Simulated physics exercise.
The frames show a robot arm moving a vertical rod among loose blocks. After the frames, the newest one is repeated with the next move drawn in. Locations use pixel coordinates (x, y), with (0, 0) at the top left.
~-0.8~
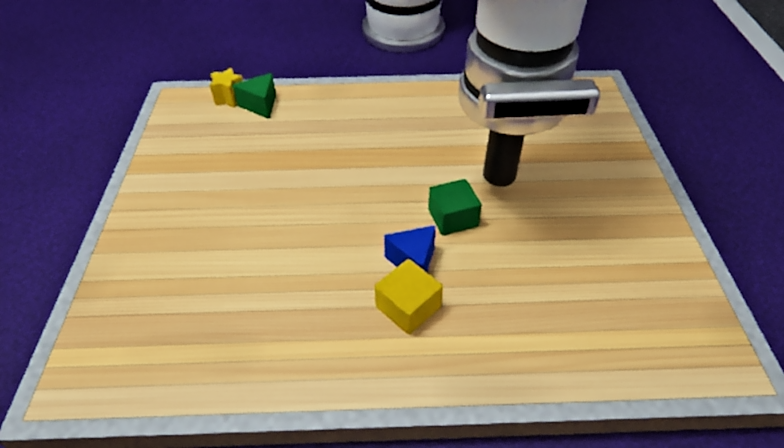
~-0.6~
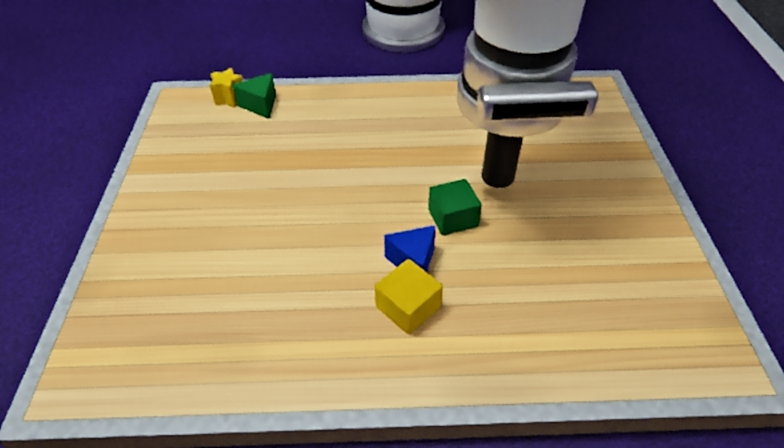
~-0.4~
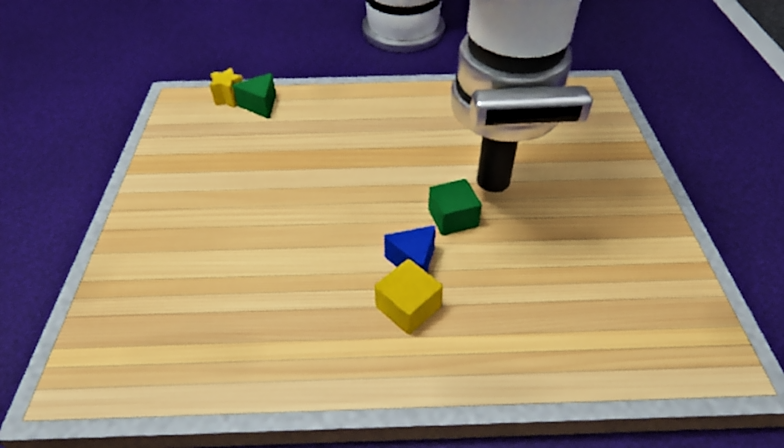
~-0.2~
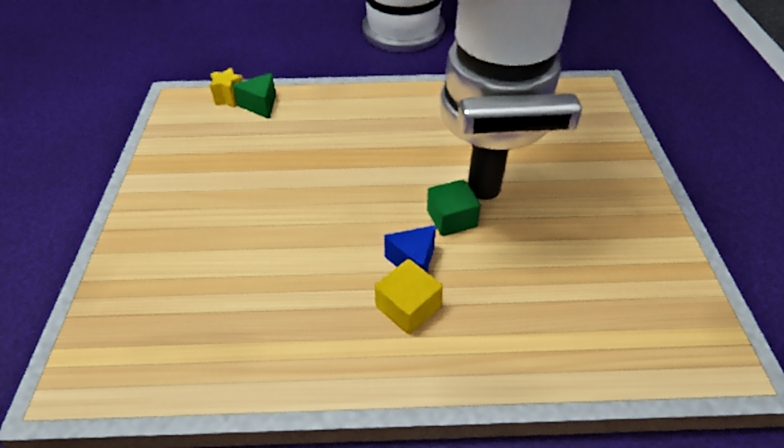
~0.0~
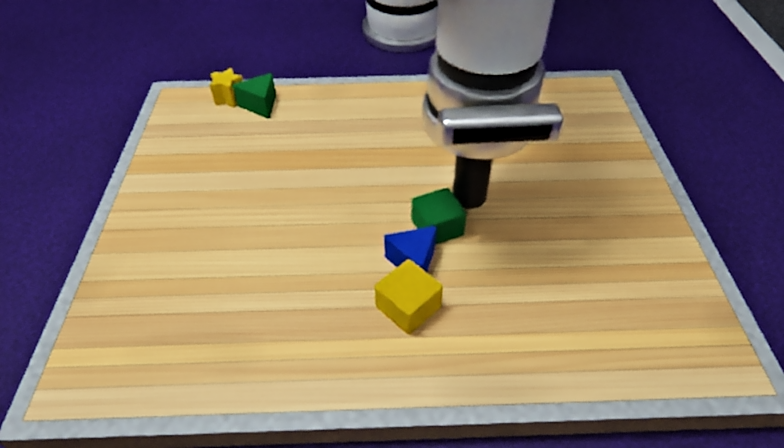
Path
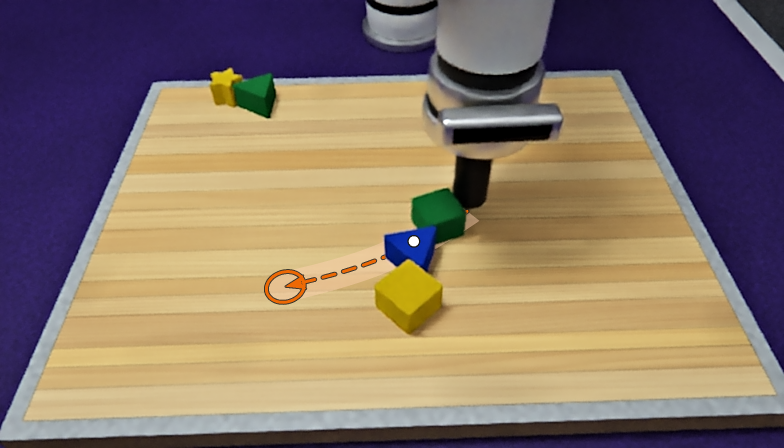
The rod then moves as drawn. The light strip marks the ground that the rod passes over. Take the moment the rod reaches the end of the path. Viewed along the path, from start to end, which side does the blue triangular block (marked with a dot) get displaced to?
Its sideways move is to the left.
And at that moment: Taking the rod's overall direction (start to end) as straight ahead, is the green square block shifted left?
In short: No.
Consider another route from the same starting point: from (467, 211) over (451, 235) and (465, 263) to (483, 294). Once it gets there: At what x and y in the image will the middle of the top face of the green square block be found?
It should be at (412, 213) by then.
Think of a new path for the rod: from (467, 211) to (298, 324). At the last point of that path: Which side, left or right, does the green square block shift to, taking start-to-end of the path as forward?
Off to the right side.
The line goes from (467, 211) over (387, 256) to (285, 287); the dot is on the blue triangular block.
What follows on the original path. One third of the way, rod at (417, 228); yellow square block at (405, 292); blue triangular block at (412, 249); green square block at (377, 222), turned 20° clockwise.
Two thirds of the way, rod at (353, 254); yellow square block at (403, 298); blue triangular block at (409, 257), turned 15° anticlockwise; green square block at (322, 227), turned 75° clockwise.
At the end, rod at (282, 273); yellow square block at (403, 298); blue triangular block at (409, 257), turned 15° anticlockwise; green square block at (313, 225), turned 95° clockwise.
